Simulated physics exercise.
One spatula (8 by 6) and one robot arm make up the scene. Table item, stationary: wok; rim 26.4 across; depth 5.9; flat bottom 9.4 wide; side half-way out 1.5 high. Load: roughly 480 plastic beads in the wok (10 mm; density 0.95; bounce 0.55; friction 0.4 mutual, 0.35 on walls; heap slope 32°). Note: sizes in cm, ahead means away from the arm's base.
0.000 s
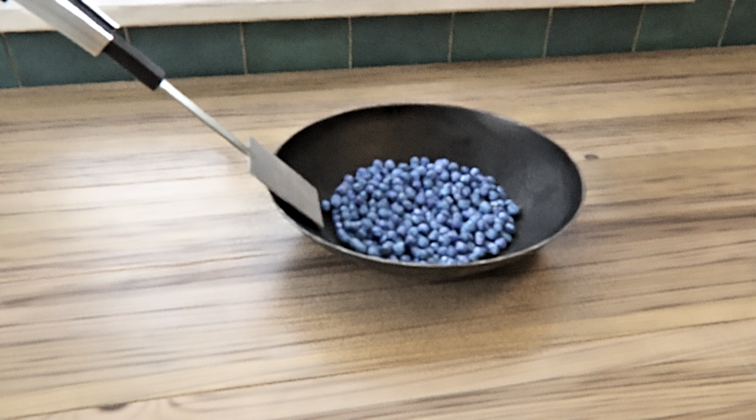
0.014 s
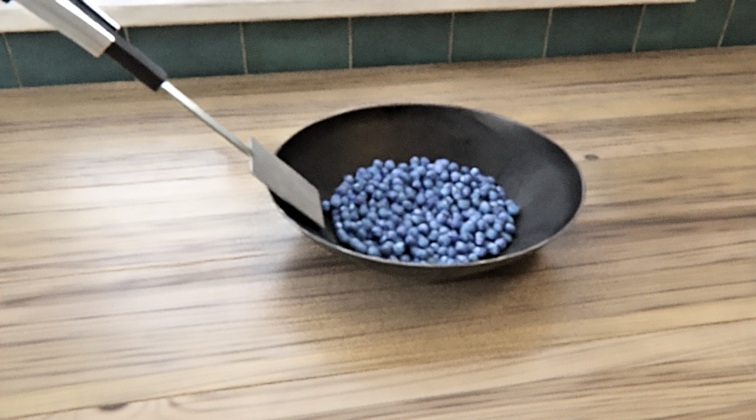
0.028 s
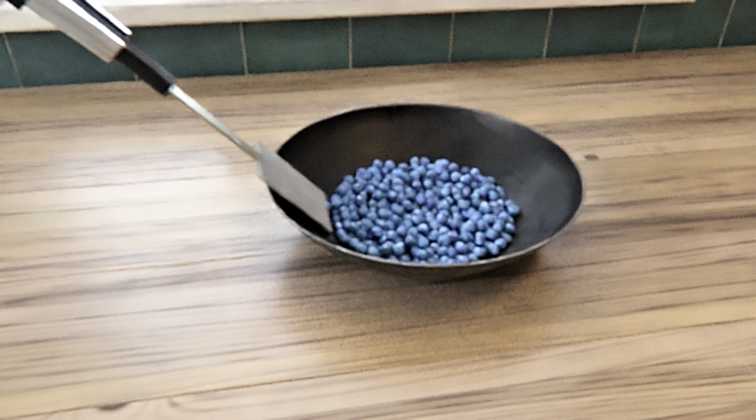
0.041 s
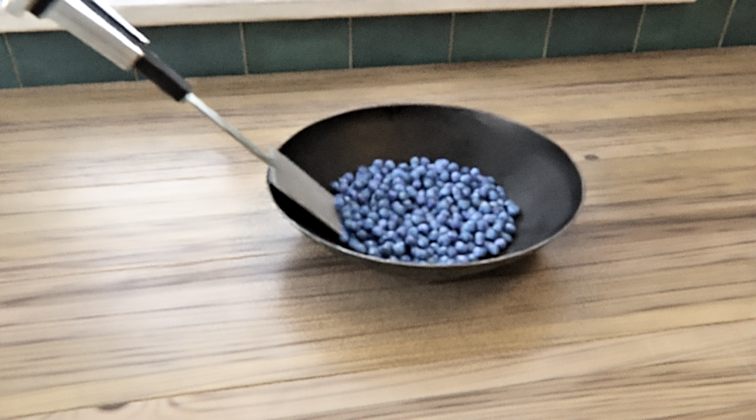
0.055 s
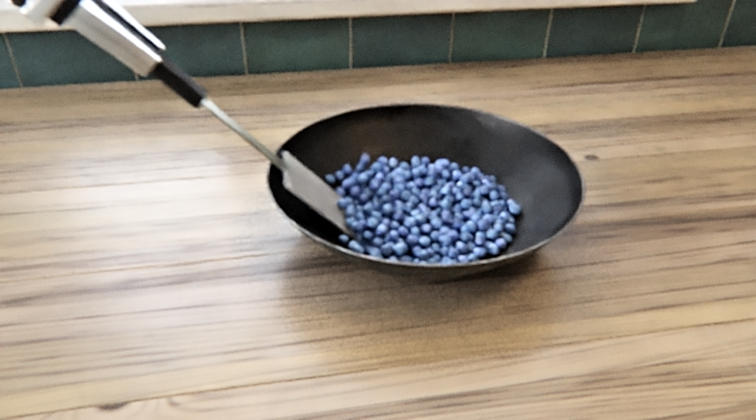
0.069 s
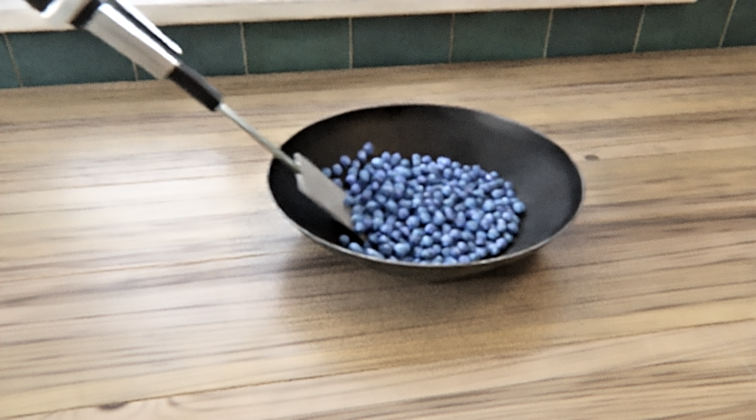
On a wooden countertop, a robot arm slid a metal spatula rightward into a black wok of small blue beads, nudging the pile's left side and pushing a few beads up along its edge.
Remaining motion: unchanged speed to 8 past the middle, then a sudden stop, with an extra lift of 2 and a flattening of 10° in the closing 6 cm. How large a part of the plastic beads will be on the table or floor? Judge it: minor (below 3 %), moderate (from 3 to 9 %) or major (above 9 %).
My judgement: Moderate.
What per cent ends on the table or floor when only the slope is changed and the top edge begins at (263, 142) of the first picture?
Spill: Approx. 5 per cent.
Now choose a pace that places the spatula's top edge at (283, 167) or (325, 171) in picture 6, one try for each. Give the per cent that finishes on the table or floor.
Close to 0 per cent in the first try and close to 20 per cent in the second.
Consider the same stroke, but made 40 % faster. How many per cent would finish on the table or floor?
Then around 15 percent would finish on the table or floor.
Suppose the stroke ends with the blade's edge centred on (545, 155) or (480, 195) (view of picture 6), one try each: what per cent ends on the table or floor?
Respectively some 20 and 0 percent end on the table or floor.
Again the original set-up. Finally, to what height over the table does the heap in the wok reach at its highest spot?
Roughly 5.5 centimetres.
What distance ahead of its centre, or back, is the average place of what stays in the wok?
Ahead, by about 3.5 cm.
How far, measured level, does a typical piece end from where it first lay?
Roughly 3 centimetres.
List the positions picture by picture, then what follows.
The first picture shows spatula top edge at (249, 153), sloping 48°; upper third of the load around (423, 205), from x 325 to 515, top at y 160; 479 in the wok.
The second picture shows spatula top edge at (250, 154), sloping 48°; upper third of the load around (423, 206), from x 325 to 515, top at y 160.
The third picture shows spatula top edge at (258, 157), sloping 48°; upper third of the load around (423, 206), from x 330 to 515, top at y 160.
The fourth picture shows spatula top edge at (271, 163), sloping 48°; upper third of the load around (422, 206), from x 335 to 515, top at y 160.
The fifth picture shows spatula top edge at (285, 168), sloping 48°; upper third of the load around (417, 205), from x 330 to 515, top at y 160.
The sixth picture shows spatula top edge at (299, 170), sloping 48°; upper third of the load around (424, 201), from x 325 to 520, top at y 150; 479 in the wok.
After 0.13 s, sloping 48°, highest piece 5 above the table; 479 in the wok.
After 0.19 s, sloping 45°, highest piece 6 above the table; 479 in the wok.
After 0.42 s, sloping 38°, highest piece 7 above the table; 451 in the wok, 22 on the table or floor, 6 on the blade or in flight.
After 1.47 s, sloping 38°, highest piece 5 above the table; 450 in the wok, 29 on the table or floor.
At rest, 450 in the wok, 29 on the table or floor. That is 6 % on the table or floor.
